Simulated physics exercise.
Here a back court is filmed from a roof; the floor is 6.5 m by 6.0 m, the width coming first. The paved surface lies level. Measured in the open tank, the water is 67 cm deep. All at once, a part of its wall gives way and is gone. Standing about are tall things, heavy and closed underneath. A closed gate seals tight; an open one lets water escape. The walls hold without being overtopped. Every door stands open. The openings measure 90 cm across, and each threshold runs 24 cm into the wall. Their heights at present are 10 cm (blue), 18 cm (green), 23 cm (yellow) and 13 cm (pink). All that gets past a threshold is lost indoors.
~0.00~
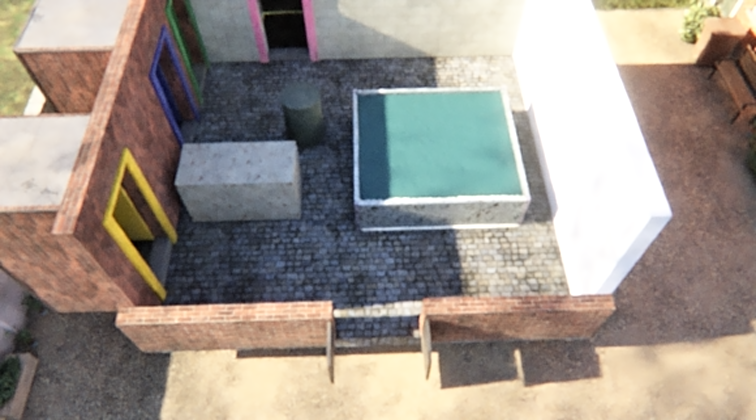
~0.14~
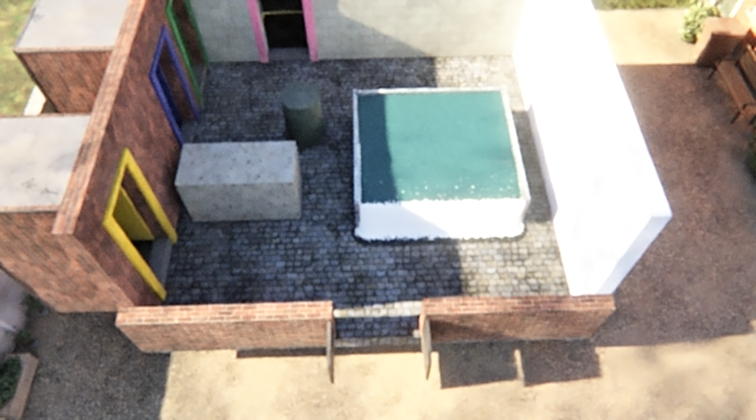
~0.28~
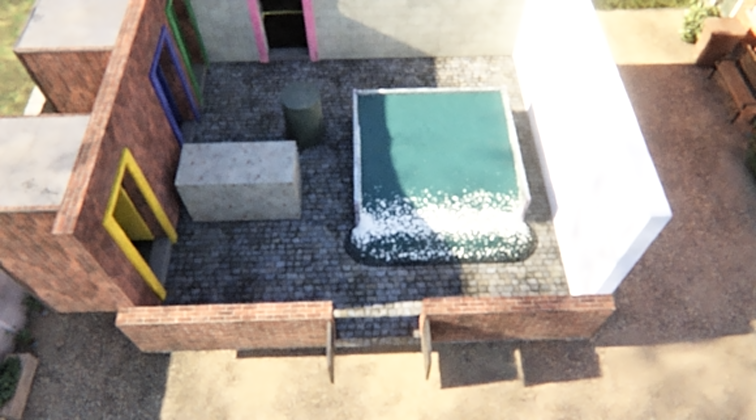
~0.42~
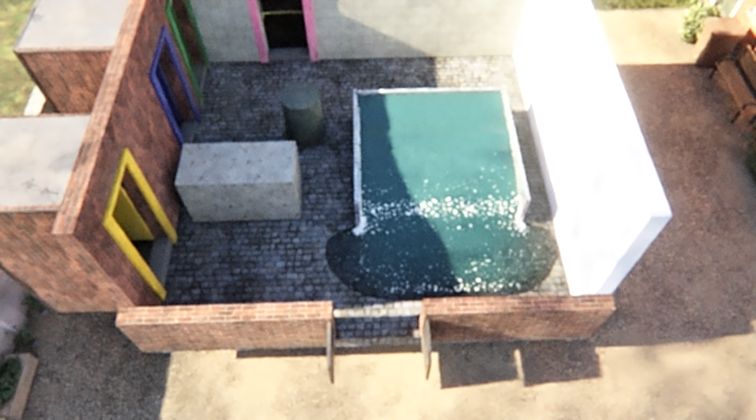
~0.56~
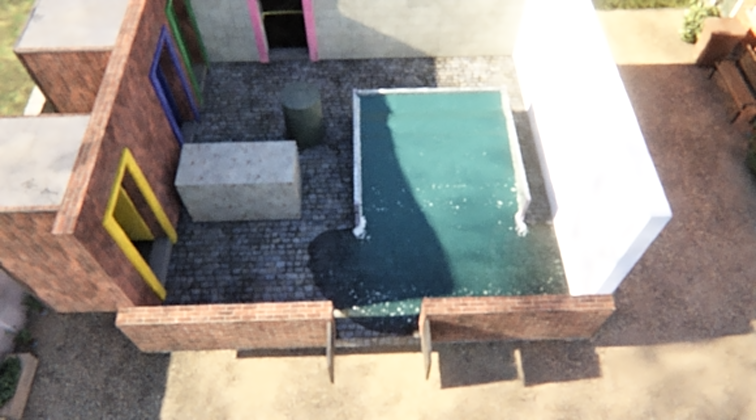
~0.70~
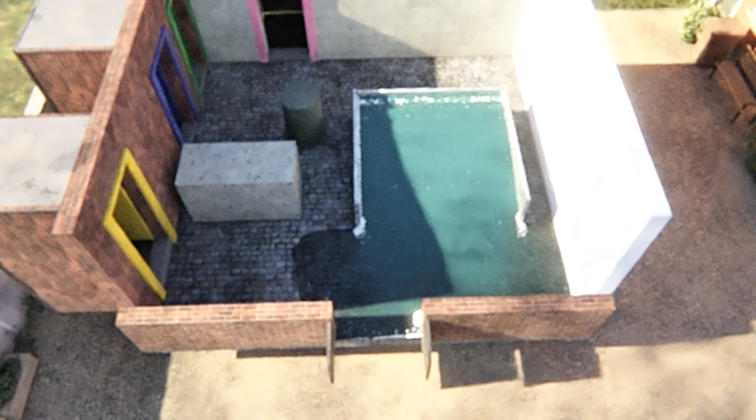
Green water burst from the front of a low open tank as its near wall vanished, foamed onto the cobbles, then spread across the court to the gap in the low brick wall.
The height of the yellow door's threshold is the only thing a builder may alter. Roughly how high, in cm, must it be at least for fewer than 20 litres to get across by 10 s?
Roughly 18 cm is just enough.
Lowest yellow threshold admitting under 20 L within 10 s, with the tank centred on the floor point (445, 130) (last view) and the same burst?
Roughly 25 cm is needed.
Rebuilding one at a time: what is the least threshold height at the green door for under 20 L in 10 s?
I'd raise green to close to 10.0 cm.
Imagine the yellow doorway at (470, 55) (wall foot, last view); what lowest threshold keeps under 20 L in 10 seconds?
Close to 18 cm at the least.
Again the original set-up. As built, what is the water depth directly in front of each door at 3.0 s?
In cm - blue: 0, green: 0, yellow: 11, pink: 0.
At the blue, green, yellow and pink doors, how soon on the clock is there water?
Blue at 4.0 s, green at 5.0 s, yellow at 2.6 s and pink at 5.5 s.
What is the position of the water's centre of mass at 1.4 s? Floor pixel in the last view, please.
I'd say around (442, 207).
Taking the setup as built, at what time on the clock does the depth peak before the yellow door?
Peak time: Around 5.0 s.
After 1.4 s water covers 25 % of the floor, deepest (54 cm) near (577, 317); it has not reached the yellow door.
After 3.0 s water covers 40 % of the floor, deepest (40 cm) near (565, 317); 11 cm at the yellow door, 0 litres in over its 23 cm threshold.
After 10.0 s water covers 100 % of the floor, deepest (18 cm) near (565, 317); 10 cm at the yellow door, 0 litres in over its 23 cm threshold.
At the yellow door as built, the water arrived by 2.6 s and peaked near 23 cm at 5.2 s.
Run again over the same 10 s with other heights there, 34 litres in over 16.5 cm, 1 litre over 22.5 cm. The limit of 20 litres is kept from about 18 cm up.
